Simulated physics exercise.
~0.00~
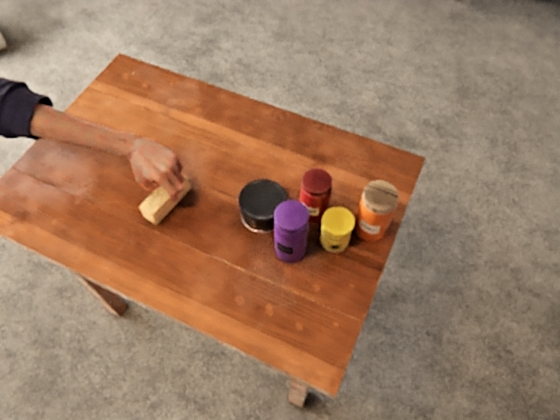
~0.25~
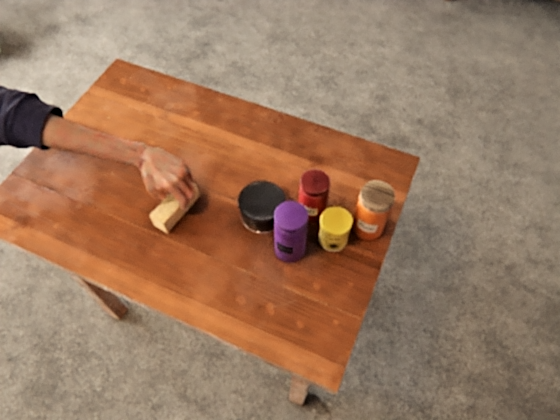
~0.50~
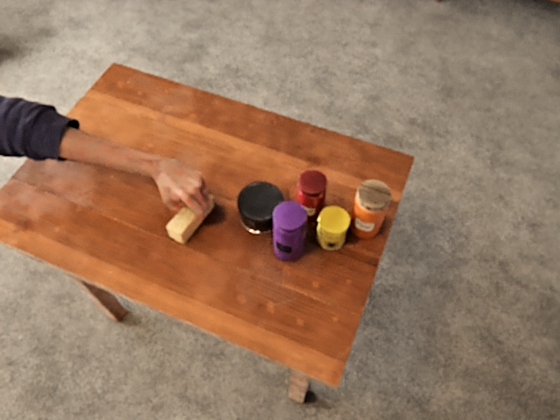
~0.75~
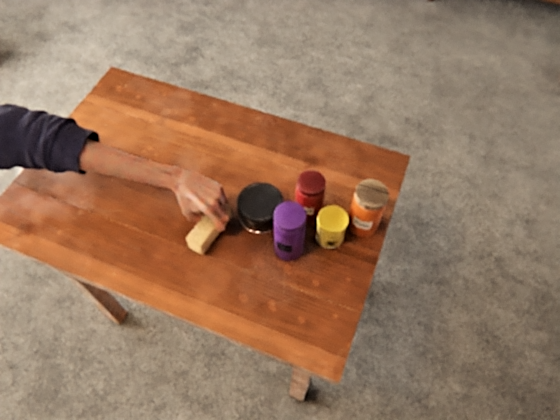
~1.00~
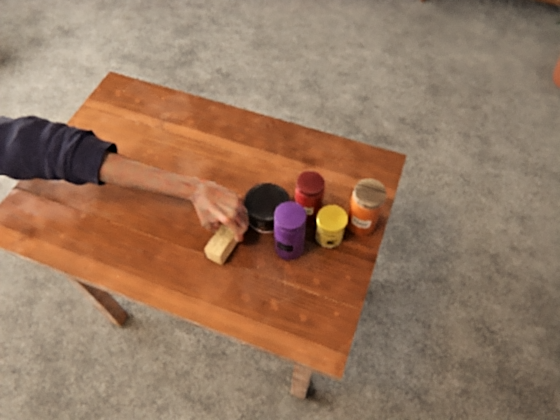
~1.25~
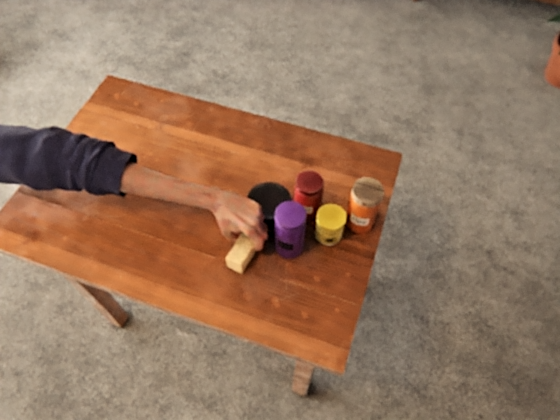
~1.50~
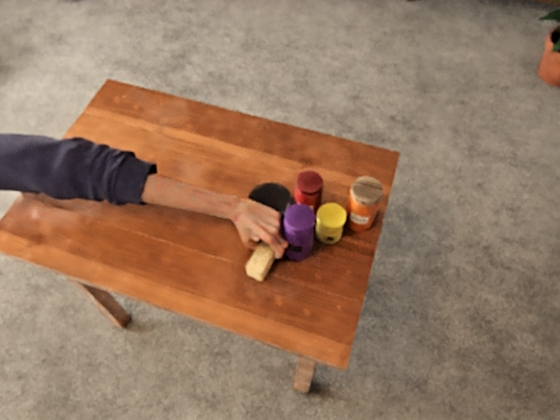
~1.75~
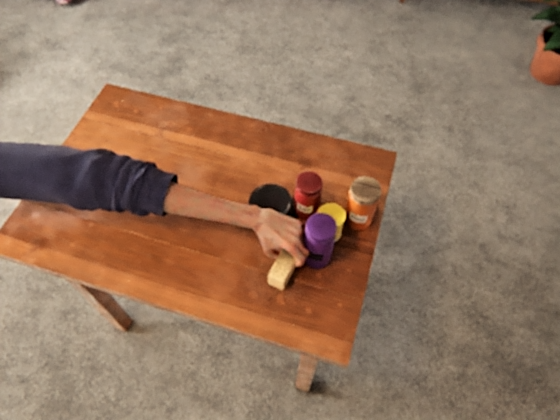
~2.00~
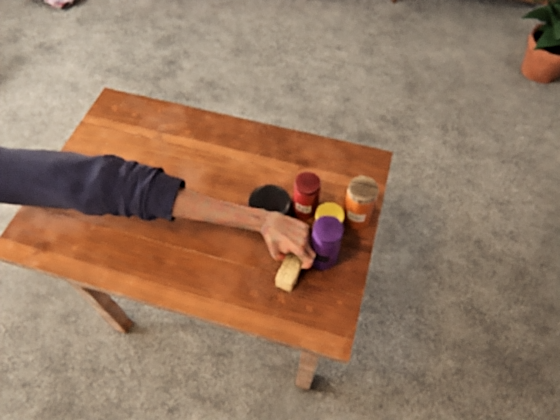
A hand in a dark sleeve holds a small wooden block on a brown wooden table, seen from above on a grey carpeted floor. Toward the right stand a black tub, a tall purple jar, a red jar, a yellow tin and an orange jar. The hand slides the block slowly right and slightly toward the near edge, nudging the black tub a little as it passes. It then meets the purple jar and pushes it right, still upright, in front of the yellow tin. The view drifts slightly sideways, and a potted plant appears at right. Finally the purple jar stands shifted, while the red jar, yellow tin and orange jar keep their places.
